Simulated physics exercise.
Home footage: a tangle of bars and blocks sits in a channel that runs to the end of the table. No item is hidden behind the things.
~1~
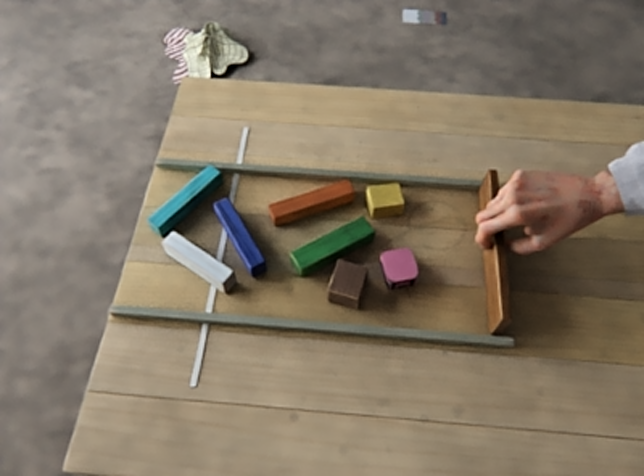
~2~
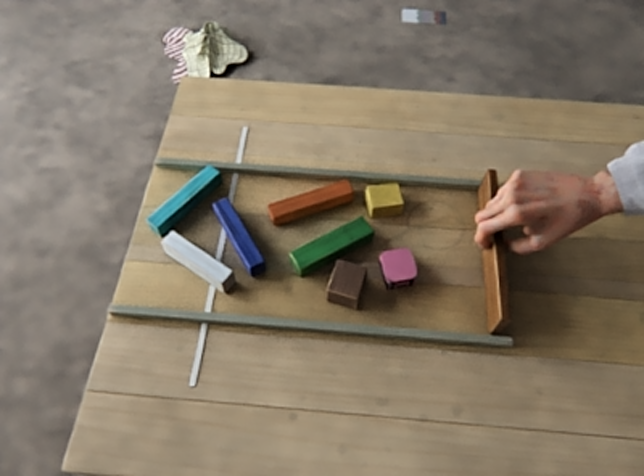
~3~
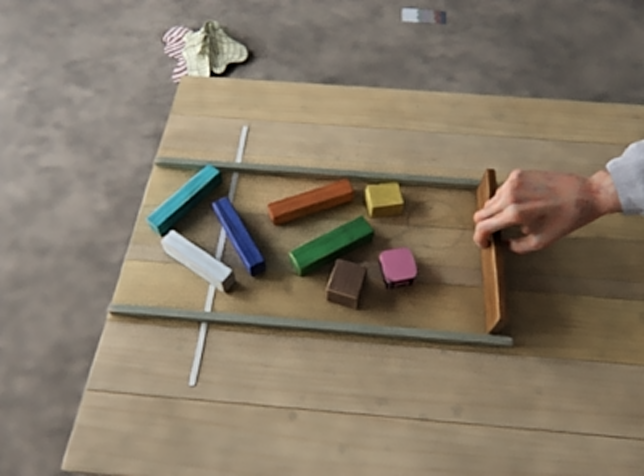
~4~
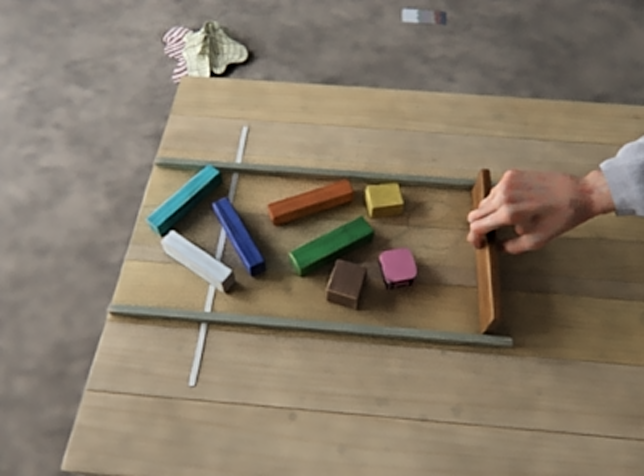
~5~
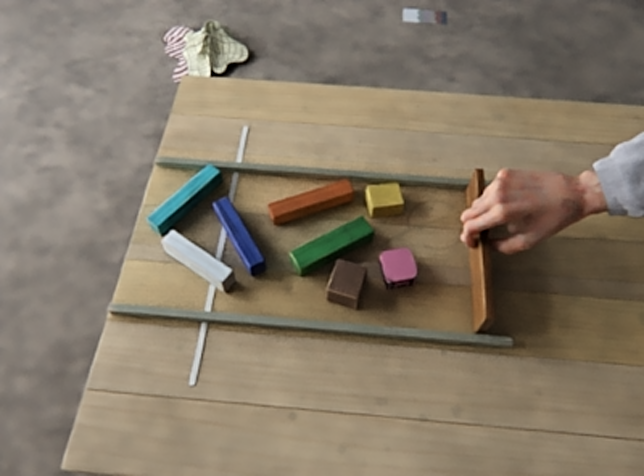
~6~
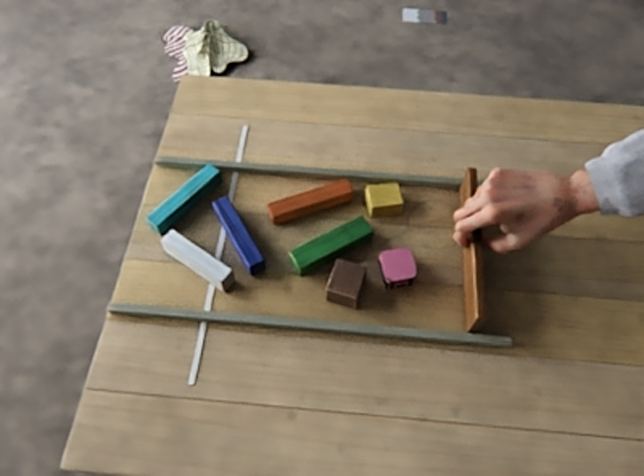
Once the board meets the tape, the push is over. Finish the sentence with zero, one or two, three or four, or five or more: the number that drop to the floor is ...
The number that drop to the floor is zero.
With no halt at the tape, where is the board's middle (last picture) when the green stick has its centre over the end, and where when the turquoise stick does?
Roughly (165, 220); roughly (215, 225).
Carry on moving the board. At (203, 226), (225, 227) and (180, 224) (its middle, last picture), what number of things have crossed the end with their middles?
First 1, next 0, last 4.
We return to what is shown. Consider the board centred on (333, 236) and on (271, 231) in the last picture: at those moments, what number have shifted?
Answer - first 6, then 7.
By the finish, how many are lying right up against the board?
So the total is 4.
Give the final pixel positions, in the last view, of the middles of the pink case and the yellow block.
Reading them off: First (203, 250); then (216, 177).
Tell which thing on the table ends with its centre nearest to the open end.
It's the turquoise stick that ends up nearest.
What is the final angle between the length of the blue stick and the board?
The angle is about 50 degrees.
Early on, none off yet; turquoise stick at rest near (186, 198); white stick at rest near (198, 260); blue stick at rest near (239, 235).
A while later, none off yet; turquoise stick at rest near (186, 198); white stick at rest near (198, 260); blue stick travelled a little near (226, 241).
Further along, none off yet; turquoise stick moving near (180, 196); white stick travelled a little near (176, 269); blue stick travelled about its own width near (184, 253).
Finally, the number that fall off is zero.
